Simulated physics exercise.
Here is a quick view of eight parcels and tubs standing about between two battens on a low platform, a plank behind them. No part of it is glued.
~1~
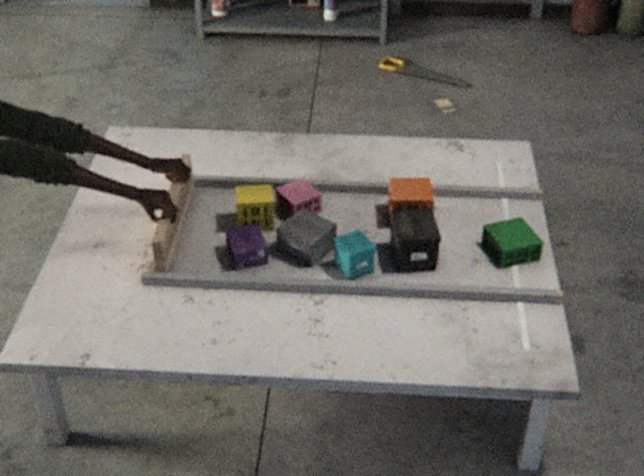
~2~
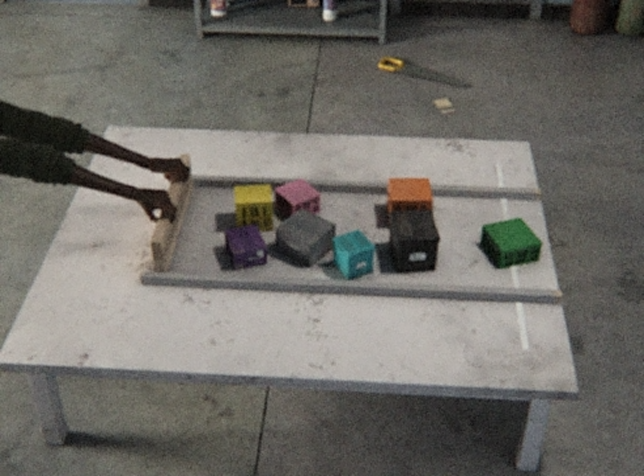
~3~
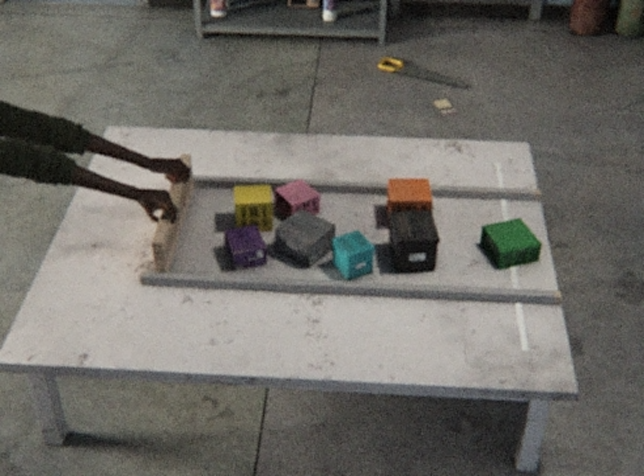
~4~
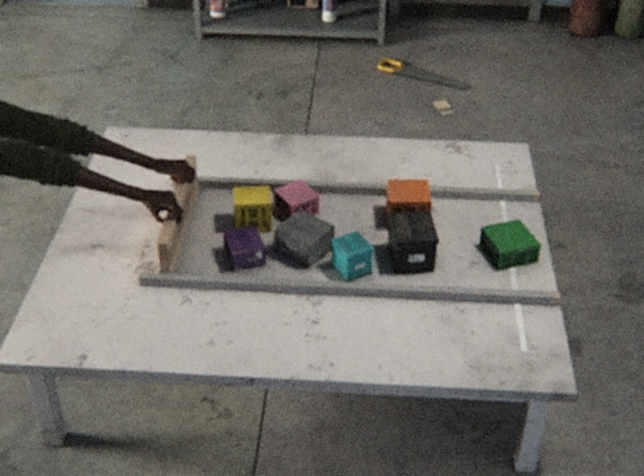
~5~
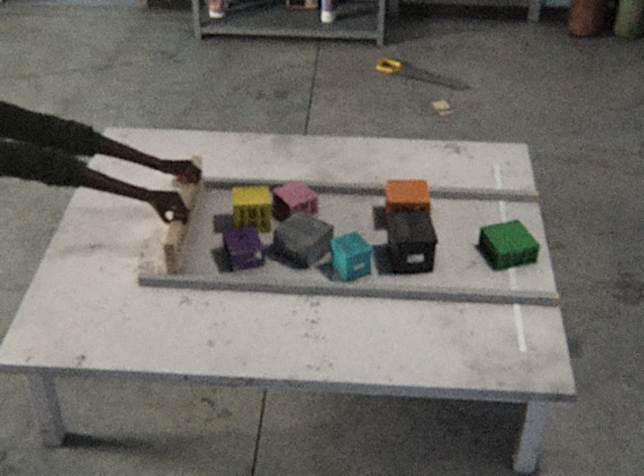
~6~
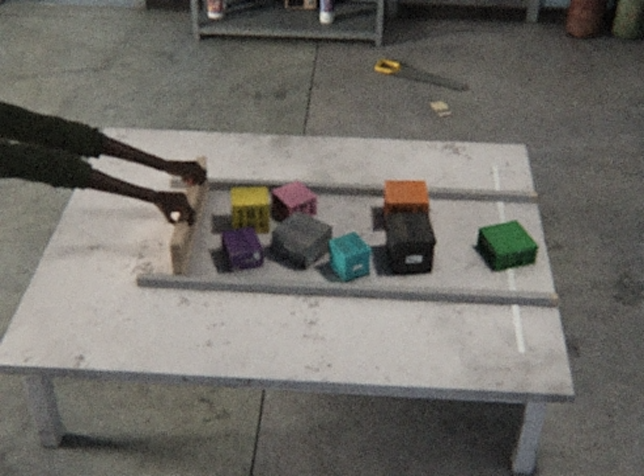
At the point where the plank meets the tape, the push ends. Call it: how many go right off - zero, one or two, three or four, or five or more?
Five or more go off.
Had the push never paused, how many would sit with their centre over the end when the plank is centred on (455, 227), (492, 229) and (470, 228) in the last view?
By position: 2 / 4 / 2.
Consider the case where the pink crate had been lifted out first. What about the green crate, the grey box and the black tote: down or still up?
The green crate falls, the grey box drops off, the black tote is lost.
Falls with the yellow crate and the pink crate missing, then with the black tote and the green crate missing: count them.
Try 1: 4; try 2: 3.
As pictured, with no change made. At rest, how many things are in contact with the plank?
The answer is 3.
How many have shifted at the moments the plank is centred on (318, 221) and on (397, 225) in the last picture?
That makes 6 at the first spot and 8 at the second.
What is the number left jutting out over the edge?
The number overhanging is 0.
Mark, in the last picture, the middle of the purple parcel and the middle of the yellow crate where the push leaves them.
Purple parcel at about (529, 266), yellow crate at about (525, 226).
Soon after, none off yet; green crate at rest near (507, 246); black tote moving near (411, 244); orange crate at rest near (406, 206).
Then, none off yet; green crate moved about its own width near (542, 244); black tote moved well along near (500, 252); orange crate moved about its own width near (455, 208).
By the end, the number that fall off is five or more; fallen, grey box, turquoise tote, orange crate, black tote and green crate.
